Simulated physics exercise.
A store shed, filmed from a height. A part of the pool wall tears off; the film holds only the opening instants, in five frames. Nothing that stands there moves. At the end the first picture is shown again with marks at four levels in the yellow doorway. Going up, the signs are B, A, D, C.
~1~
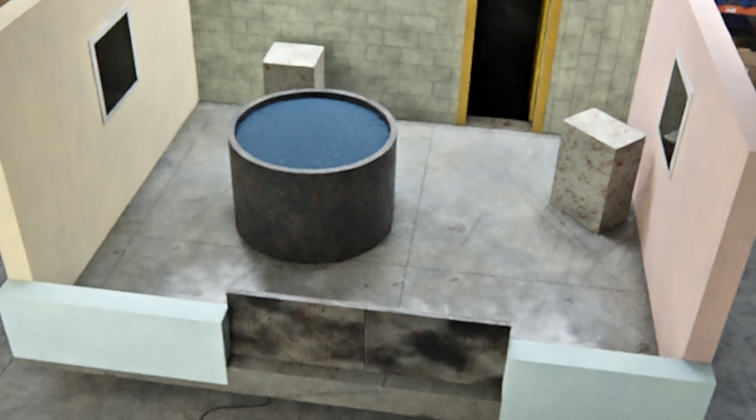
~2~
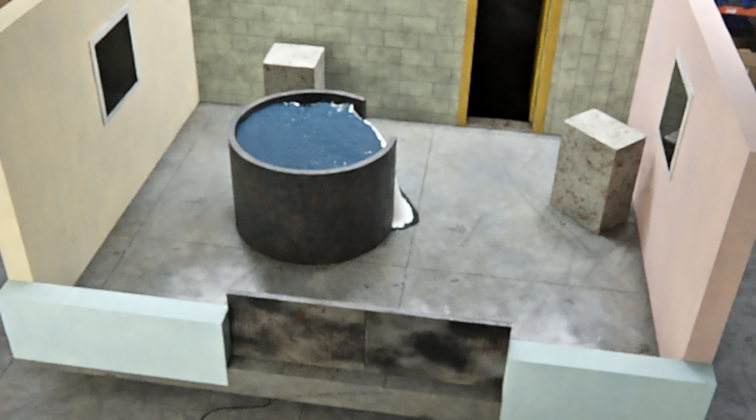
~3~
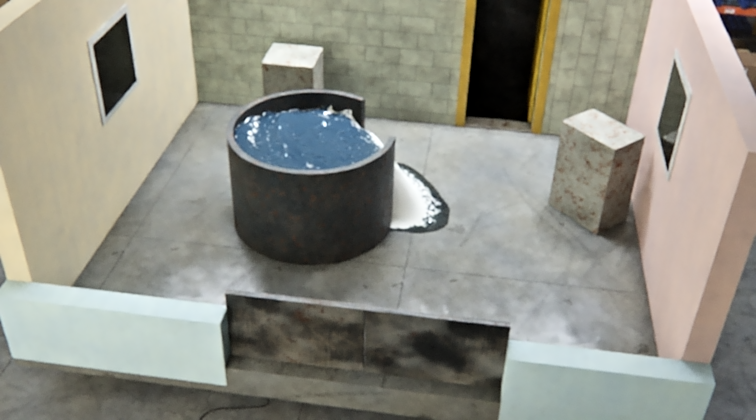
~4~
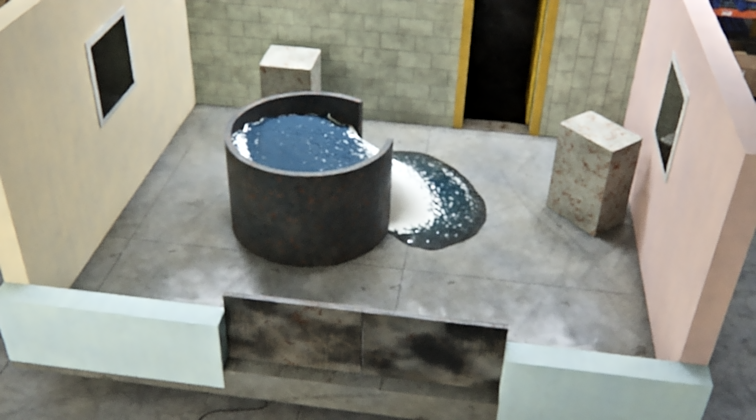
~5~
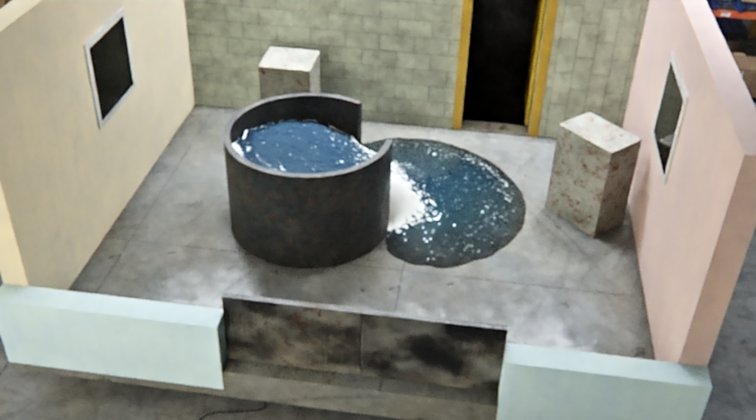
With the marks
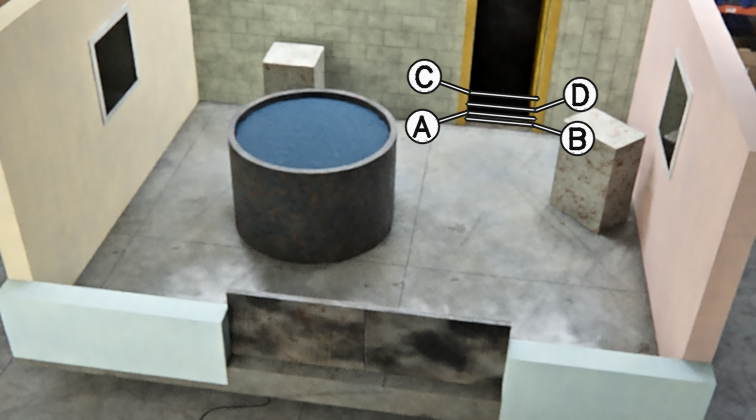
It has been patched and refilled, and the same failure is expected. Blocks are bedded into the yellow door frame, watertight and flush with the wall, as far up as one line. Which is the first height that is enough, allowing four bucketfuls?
Mark D just does it.
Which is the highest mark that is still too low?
The answer is A.
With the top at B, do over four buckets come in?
Yes, it does.
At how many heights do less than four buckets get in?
Two of them.
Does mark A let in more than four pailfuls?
Yes, that goes wrong.
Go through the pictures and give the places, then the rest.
Water in the pool at rest, its middle at (313, 134); foot of the yellow doorway at (499, 128); shut gate at (367, 317), in the first frame.
Front seen at (398, 191), 1 % of the ground wet, in the second frame.
Front seen at (439, 215), 4 % of the ground wet, in the third frame.
Front seen at (473, 225), 8 % of the ground wet, in the fourth frame.
Front seen at (492, 167), 16 % of the ground wet, in the fifth frame.
On the marked copy, A at (500, 115); B at (499, 121); C at (503, 95); D at (501, 107); from the bottom up B, A, D, C.
Choosing A, about 12 bucketfuls get in.
Choosing B, dozens of bucketfuls pour in.
Choosing C, nothing gets over.
Choosing D, a bucket or two gets in.
